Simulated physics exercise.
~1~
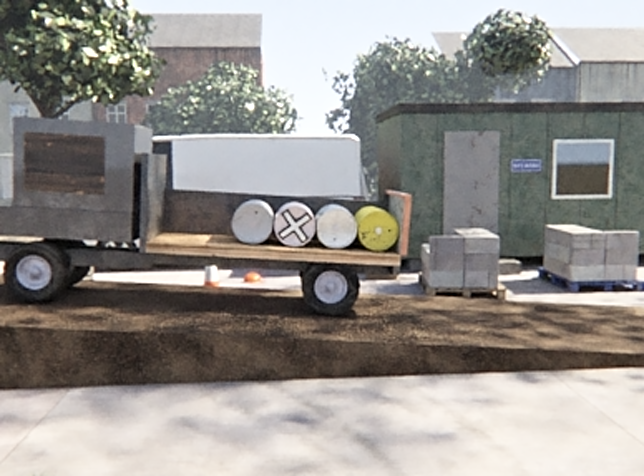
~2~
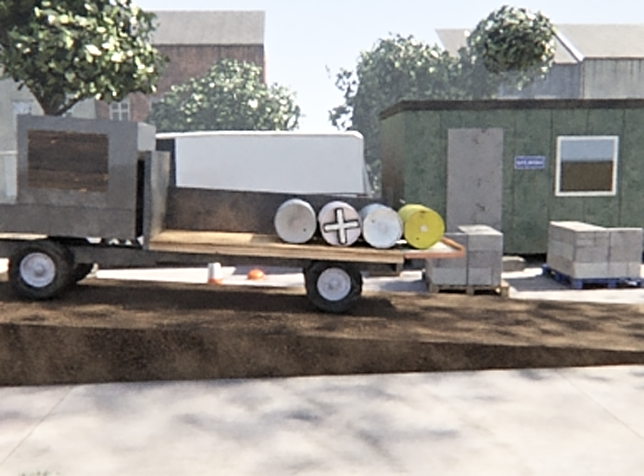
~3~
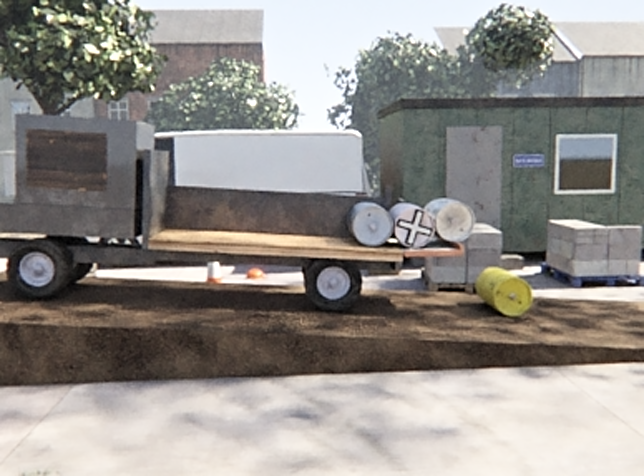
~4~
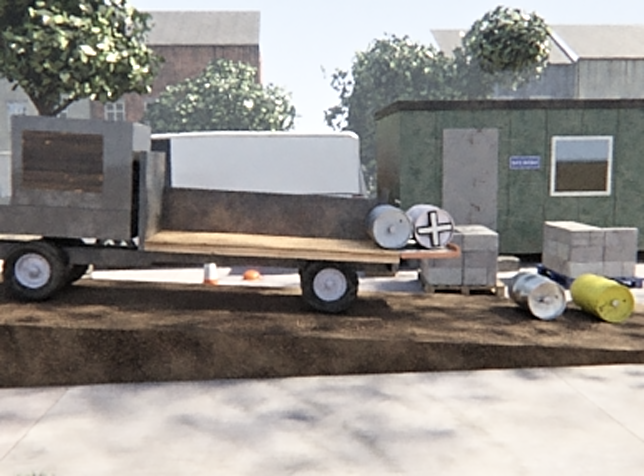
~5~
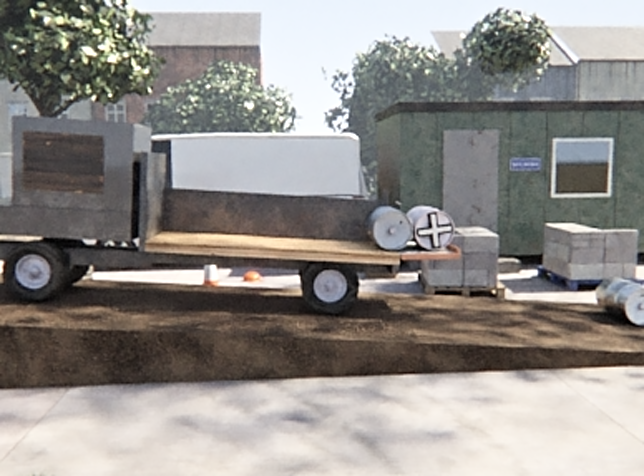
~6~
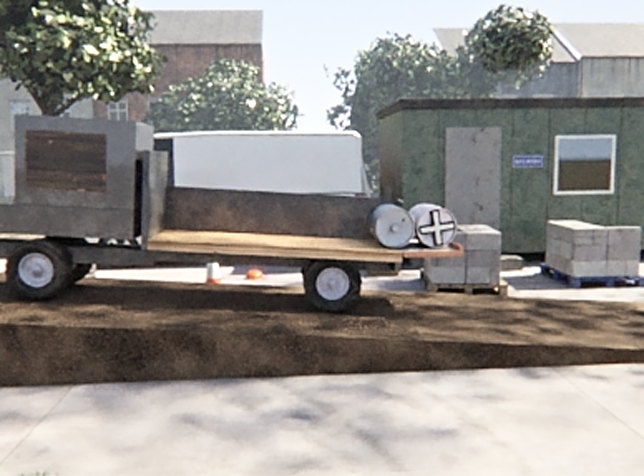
Four kegs lie side by side near the back of a flatbed truck, seen from the side on a strip of brown earth, with a green cabin and stacked grey blocks to the right. The rightmost keg is yellow, and a pale one among the others bears a cross. The tailgate drops open and the kegs roll right onto it. The yellow keg falls off first and rolls along the ground, and a pale keg follows. Both roll out of view to the right, while the crossed keg and another stay resting at the tailgate.
